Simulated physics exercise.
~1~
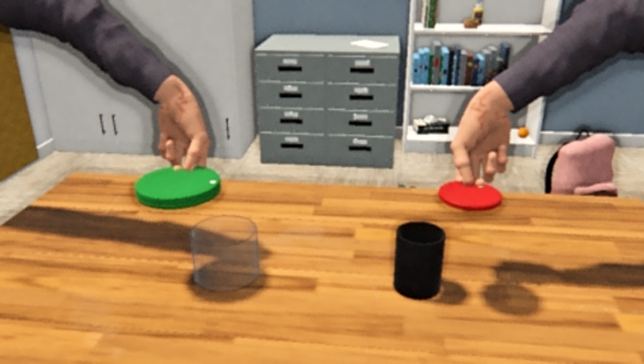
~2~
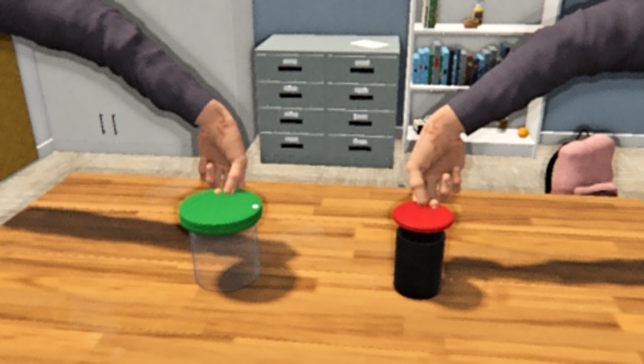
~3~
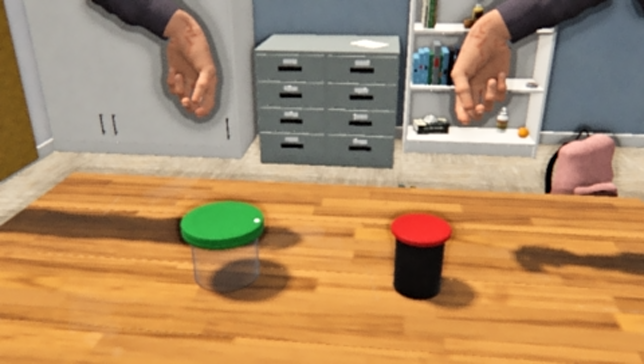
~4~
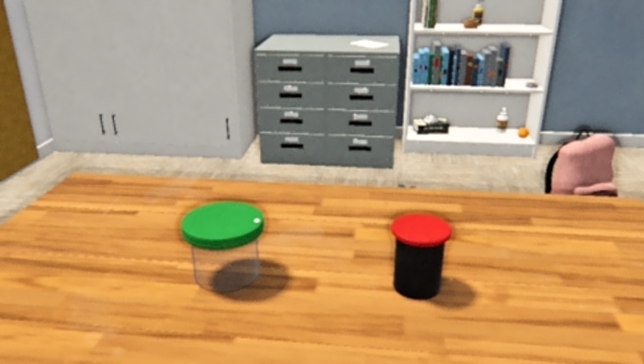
A green lid and a red coaster hang from two hands above a wooden table, seen from the front and slightly above in a room with grey cabinets, a white bookshelf and a pink backpack behind. A clear glass stands at left and a black cup at right. The left hand carries the green lid right and down onto the glass, while the right hand brings the red coaster left and down onto the cup. Both hands let go, draw back upward and leave the view. The lid and the coaster stay resting on the rims, covering both vessels.
